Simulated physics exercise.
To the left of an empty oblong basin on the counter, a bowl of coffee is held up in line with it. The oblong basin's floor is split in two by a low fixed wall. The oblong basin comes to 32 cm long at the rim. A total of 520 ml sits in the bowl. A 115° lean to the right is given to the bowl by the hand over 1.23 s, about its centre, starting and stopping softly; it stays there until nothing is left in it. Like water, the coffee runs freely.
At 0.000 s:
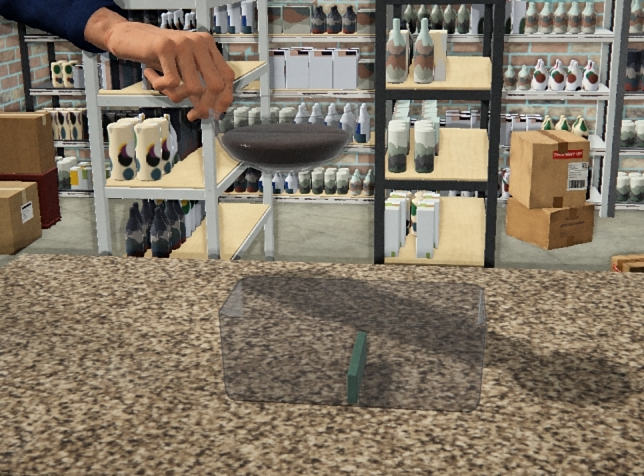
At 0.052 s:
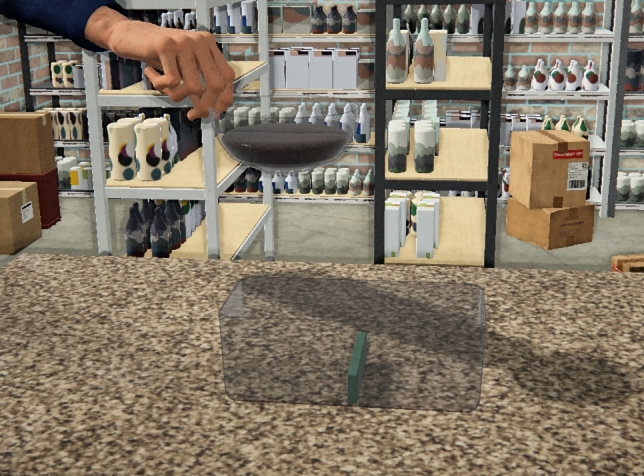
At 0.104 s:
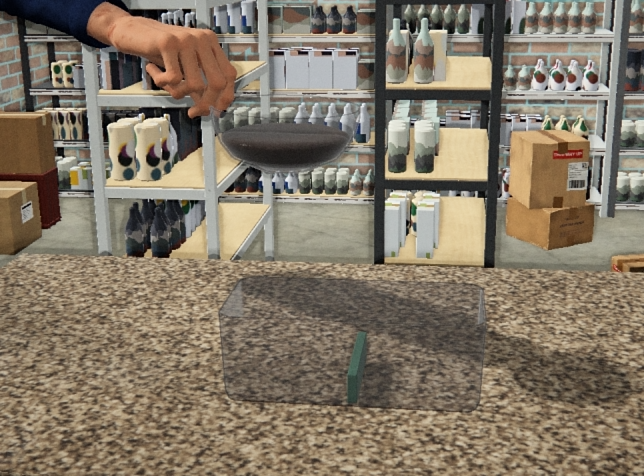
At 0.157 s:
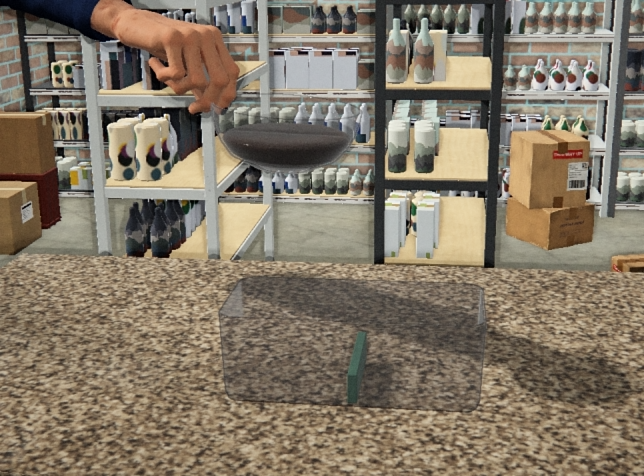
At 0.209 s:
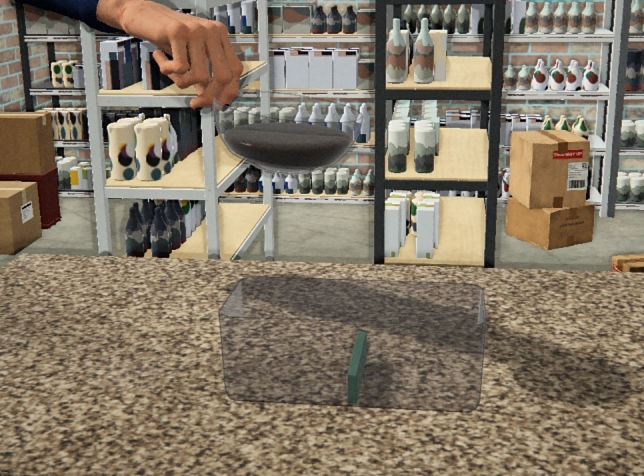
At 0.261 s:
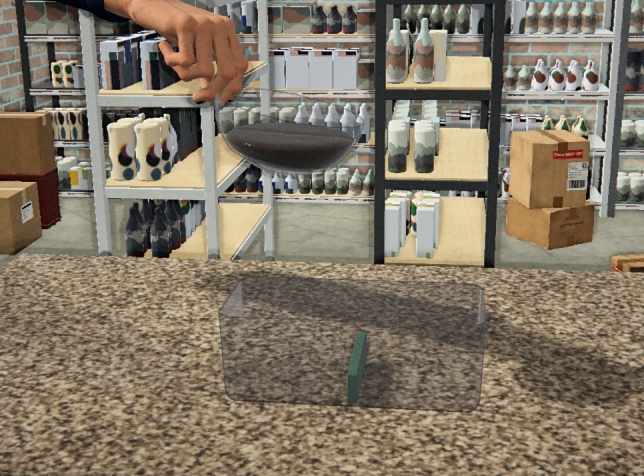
A hand slowly tilts a dark bowl of coffee rightward above a speckled counter.
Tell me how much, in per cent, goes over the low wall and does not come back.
I would say about 84 per cent.
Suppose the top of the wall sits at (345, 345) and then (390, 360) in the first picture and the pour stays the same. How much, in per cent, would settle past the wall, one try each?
90 then 55 %.
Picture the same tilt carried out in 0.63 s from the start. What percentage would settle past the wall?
In that case, some 65 percent.
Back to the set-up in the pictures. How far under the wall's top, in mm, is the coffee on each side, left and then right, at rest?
Left side: Around 36 mm. Right side: Around 16 mm.
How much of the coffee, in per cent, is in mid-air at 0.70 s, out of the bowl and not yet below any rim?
It comes to about 46 percent.
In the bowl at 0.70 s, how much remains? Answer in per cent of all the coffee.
Roughly 44 %.
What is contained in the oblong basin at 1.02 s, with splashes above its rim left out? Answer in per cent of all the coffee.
About 90 %.
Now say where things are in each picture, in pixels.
In the first picture, it leans 0°; its right rim is at (359, 108); the coffee meets the walls at (223, 133) and (351, 134); the oblong basin's rim runs from (230, 297) to (484, 306); the wall's top is at (358, 353).
In the second picture, it leans 1°; its right rim is at (359, 109); the coffee meets the walls at (224, 132) and (350, 135).
In the third picture, it leans 2°; its right rim is at (360, 111); the coffee meets the walls at (223, 132) and (351, 136).
In the fourth picture, it leans 5°; its right rim is at (361, 114); the coffee meets the walls at (224, 131) and (352, 137).
In the fifth picture, it leans 8°; its right rim is at (362, 119); the coffee meets the walls at (226, 131) and (352, 138).
In the sixth picture, it leans 12°; its right rim is at (363, 125); the coffee meets the walls at (228, 130) and (355, 139).
Then, 0.70 s in, the tilt is 70° and 44 per cent is still to pour, 0 is left of the wall and 11 right of it.
Then, 1.02 s in, the tilt is 107° and 0 per cent is still to pour, 8 is left of the wall and 82 right of it.
Then, 1.36 s in, the tilt is 115° and 0 per cent is still to pour, 14 is left of the wall and 85 right of it.
Then, 1.73 s in, the tilt is 115° and 0 per cent is still to pour, 14 is left of the wall and 84 right of it.
Finally, 14 per cent lies left of the wall, 84 right of it and 2 outside.
